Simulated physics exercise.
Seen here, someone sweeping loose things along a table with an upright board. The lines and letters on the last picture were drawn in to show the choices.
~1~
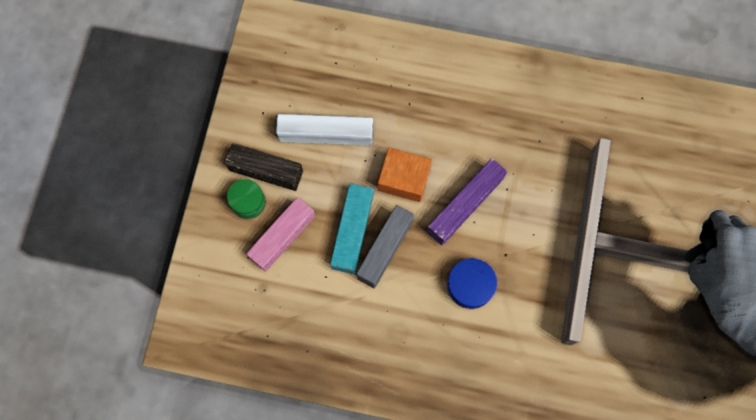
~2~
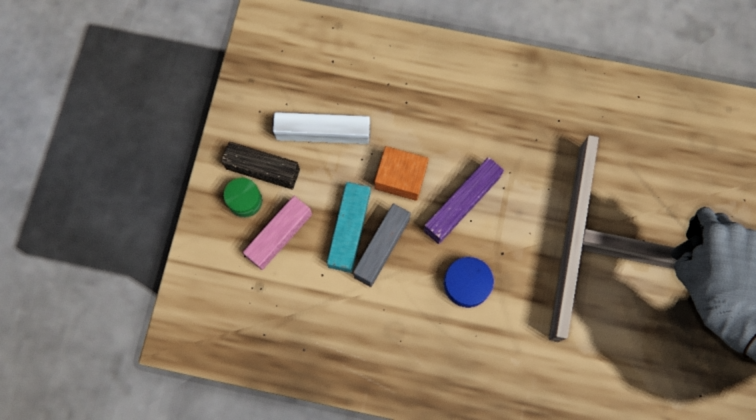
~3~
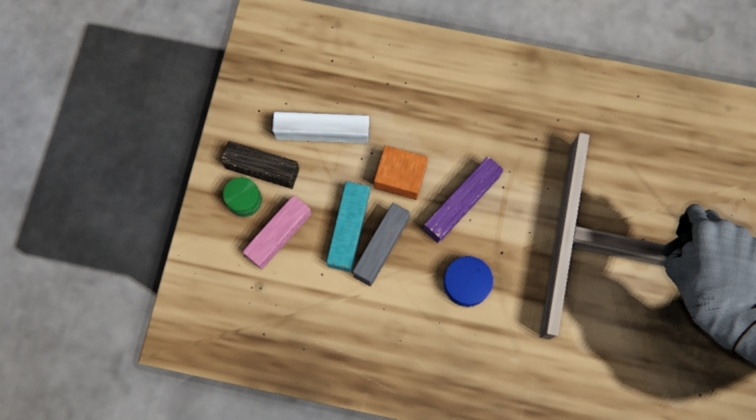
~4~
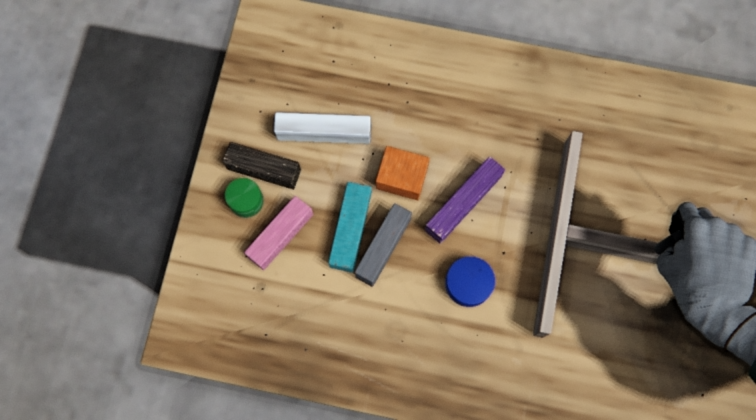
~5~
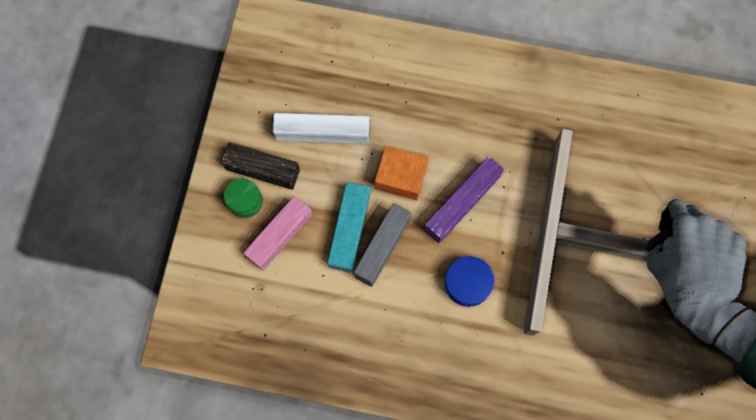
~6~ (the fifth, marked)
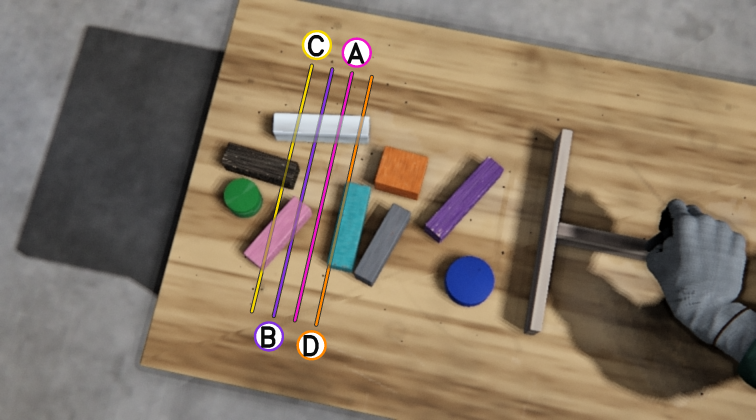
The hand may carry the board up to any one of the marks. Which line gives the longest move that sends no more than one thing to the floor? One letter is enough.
B is the last line within the limit.
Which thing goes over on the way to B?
The green tin goes over.
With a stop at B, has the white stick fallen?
No.
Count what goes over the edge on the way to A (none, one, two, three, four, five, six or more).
By then, none.
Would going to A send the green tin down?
No.
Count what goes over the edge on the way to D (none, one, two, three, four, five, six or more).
By then, none.
On the marked copy, A at (325, 192); B at (304, 188); C at (283, 184); D at (345, 196).
Following B. Soon after the start, board (462, 209); blue tin (419, 272); purple bar (446, 199).
Later, board (373, 191); pink bar (253, 227); turquoise bar (291, 214).
In the end, board (306, 178); green tin over the edge; black bar (205, 152); one fallen.
As for the rest, A is within the limit but short; C drops three; D is within the limit but short.
